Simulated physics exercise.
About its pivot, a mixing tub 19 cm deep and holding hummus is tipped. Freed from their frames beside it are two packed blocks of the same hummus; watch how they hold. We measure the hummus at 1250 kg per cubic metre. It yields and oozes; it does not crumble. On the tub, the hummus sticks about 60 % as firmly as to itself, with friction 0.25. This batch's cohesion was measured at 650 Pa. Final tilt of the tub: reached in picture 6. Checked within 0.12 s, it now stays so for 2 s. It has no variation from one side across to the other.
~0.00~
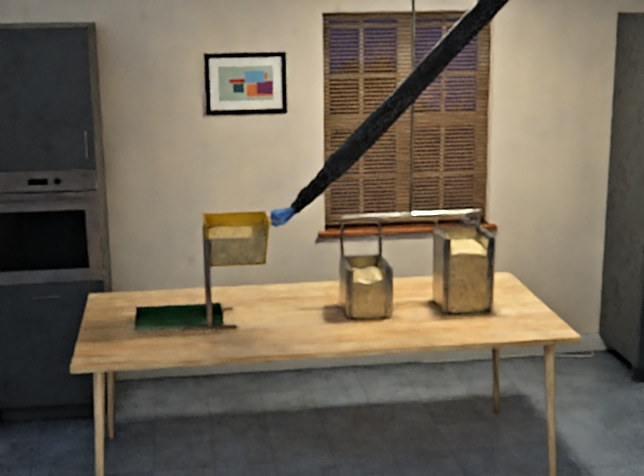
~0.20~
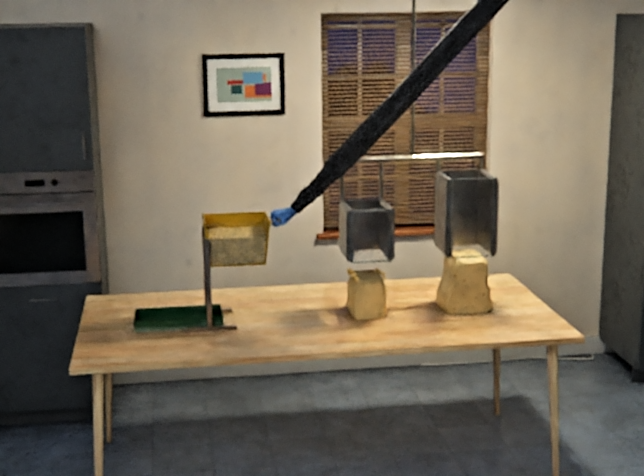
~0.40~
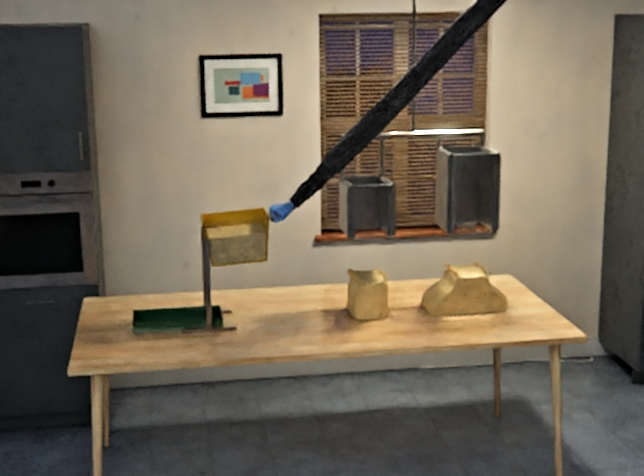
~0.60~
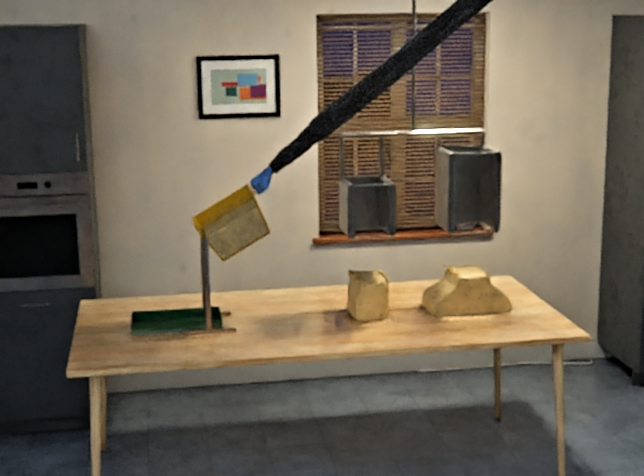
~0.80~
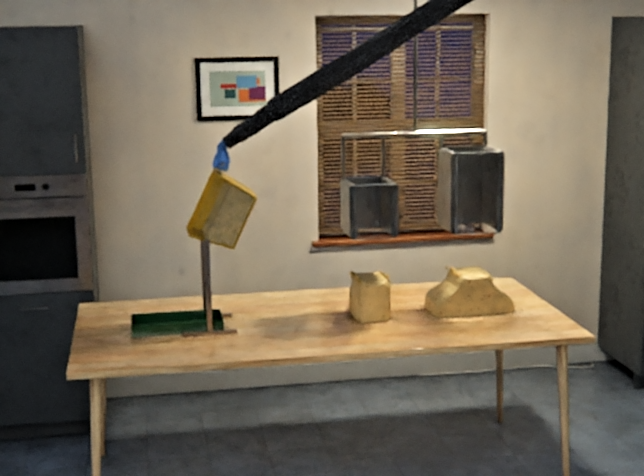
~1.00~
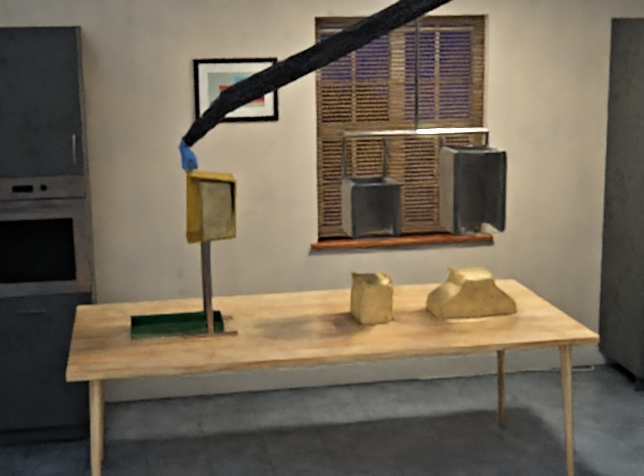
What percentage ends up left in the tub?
About 54 %.
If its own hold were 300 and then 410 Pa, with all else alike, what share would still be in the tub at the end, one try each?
Expect about 40 in a hundred, then about 45 in a hundred.
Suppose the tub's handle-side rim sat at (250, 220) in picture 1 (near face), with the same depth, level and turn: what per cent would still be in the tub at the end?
About 100 % stays in the tub.
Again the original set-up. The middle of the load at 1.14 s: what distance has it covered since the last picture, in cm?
Looks like around 5 cm to me.
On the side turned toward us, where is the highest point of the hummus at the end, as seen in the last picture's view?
Highest point: Approx. (220, 216).
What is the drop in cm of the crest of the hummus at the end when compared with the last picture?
Roughly 14 cm.
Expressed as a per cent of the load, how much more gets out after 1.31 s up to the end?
Later share of the load: Approx. 20 %.
After 1.14 s, the tub is at 88 degrees and holds 100 %.
After 1.31 s, the tub is at 88 degrees and holds 75 %.
After 1.48 s, the tub is at 88 degrees and holds 54 %.
After 1.65 s, the tub is at 88 degrees and holds 54 %.
After 3.00 s, the tub is at 88 degrees and holds 54 %.
